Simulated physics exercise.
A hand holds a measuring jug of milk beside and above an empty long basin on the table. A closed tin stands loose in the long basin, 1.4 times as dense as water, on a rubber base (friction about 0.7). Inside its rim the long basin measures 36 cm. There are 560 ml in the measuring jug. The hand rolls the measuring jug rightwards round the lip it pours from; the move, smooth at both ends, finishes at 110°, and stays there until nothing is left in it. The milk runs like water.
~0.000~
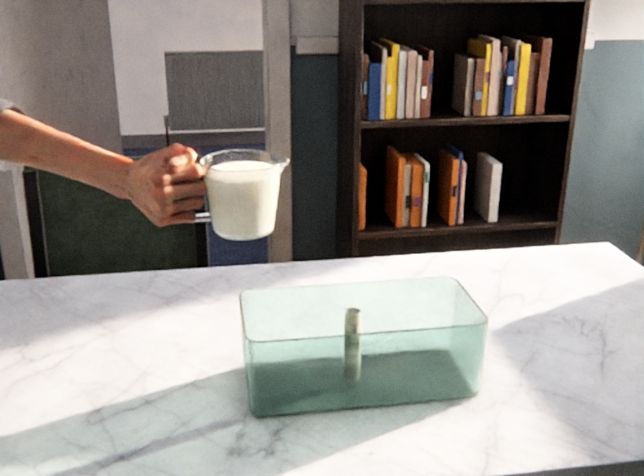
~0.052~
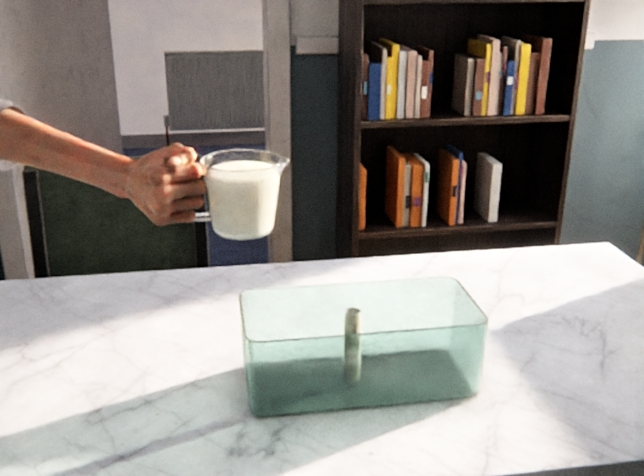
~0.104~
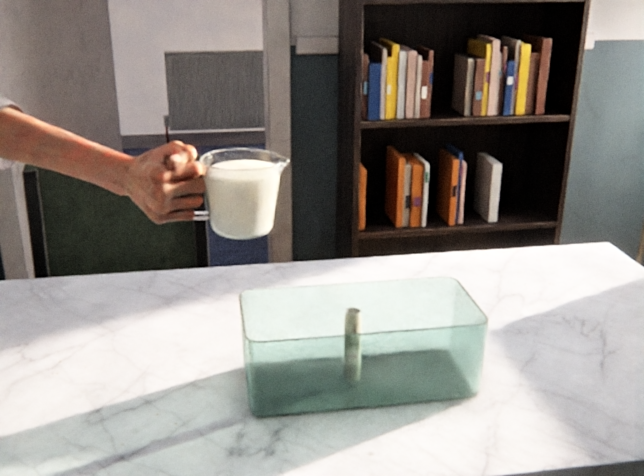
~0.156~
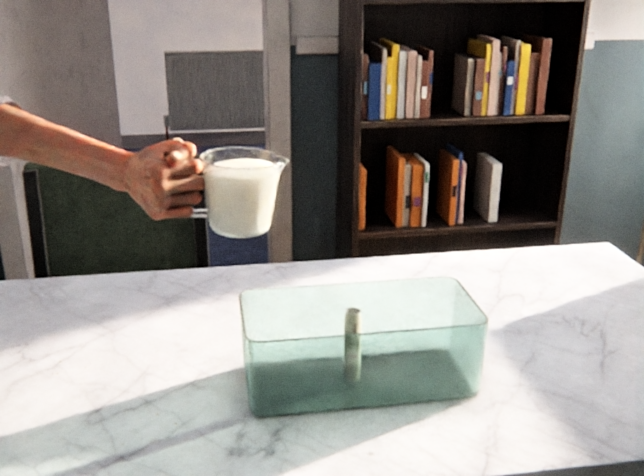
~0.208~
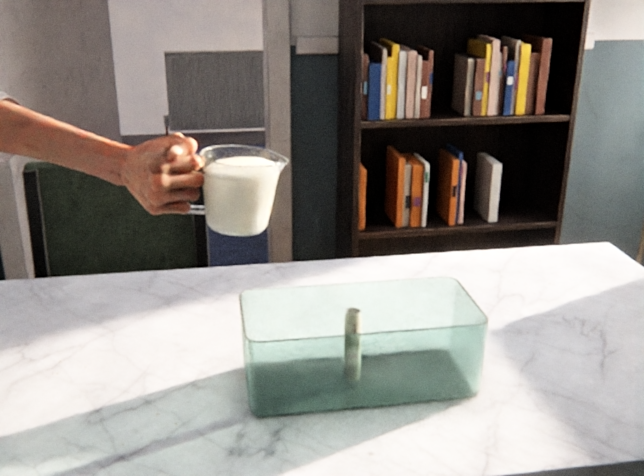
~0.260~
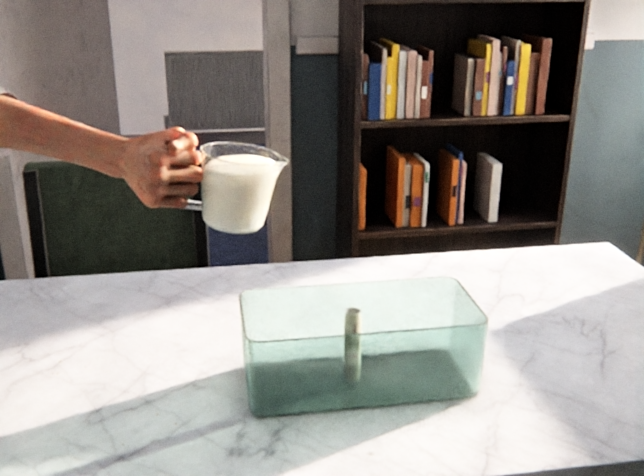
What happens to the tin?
The tin remains upright.
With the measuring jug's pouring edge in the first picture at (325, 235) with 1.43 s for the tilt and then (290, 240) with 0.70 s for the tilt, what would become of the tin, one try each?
First it keeps standing; then it falls.
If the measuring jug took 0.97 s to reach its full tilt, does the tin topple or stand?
Then it keeps standing.
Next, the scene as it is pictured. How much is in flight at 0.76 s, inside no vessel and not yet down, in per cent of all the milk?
Near 22 in a hundred.
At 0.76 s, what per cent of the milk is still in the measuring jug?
Some 76 per cent.
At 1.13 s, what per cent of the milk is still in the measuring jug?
Some 16 per cent.
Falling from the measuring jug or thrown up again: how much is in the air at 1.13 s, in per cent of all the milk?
Near 36 in a hundred.
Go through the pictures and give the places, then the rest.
In the first picture, it leans 0°; its right rim is at (288, 160); the milk meets the walls at (204, 171) and (279, 168); the long basin's rim runs from (243, 316) to (472, 300); the tin's top is at (353, 314).
In the second picture, it leans 0°; its right rim is at (288, 160); the milk meets the walls at (204, 172) and (278, 168).
In the third picture, it leans 1°; its right rim is at (288, 160); the milk meets the walls at (205, 171) and (278, 167).
In the fourth picture, it leans 3°; its right rim is at (288, 160); the milk meets the walls at (204, 170) and (278, 166).
In the fifth picture, it leans 6°; its right rim is at (288, 160); the milk meets the walls at (204, 168) and (278, 164).
In the sixth picture, it leans 9°; its right rim is at (288, 160); the milk meets the walls at (203, 165) and (279, 163).
Then, 0.76 s in, the tilt is 61° and 76 per cent is still to pour; the tin stands where it began.
Then, 1.13 s in, the tilt is 98° and 16 per cent is still to pour; the tin stands where it began.
Then, 1.51 s in, the tilt is 110° and 0 per cent is still to pour; the tin stands where it began.
Then, 1.93 s in, the tilt is 110° and 0 per cent is still to pour; the tin stands where it began.
Finally, the tin stands where it began.
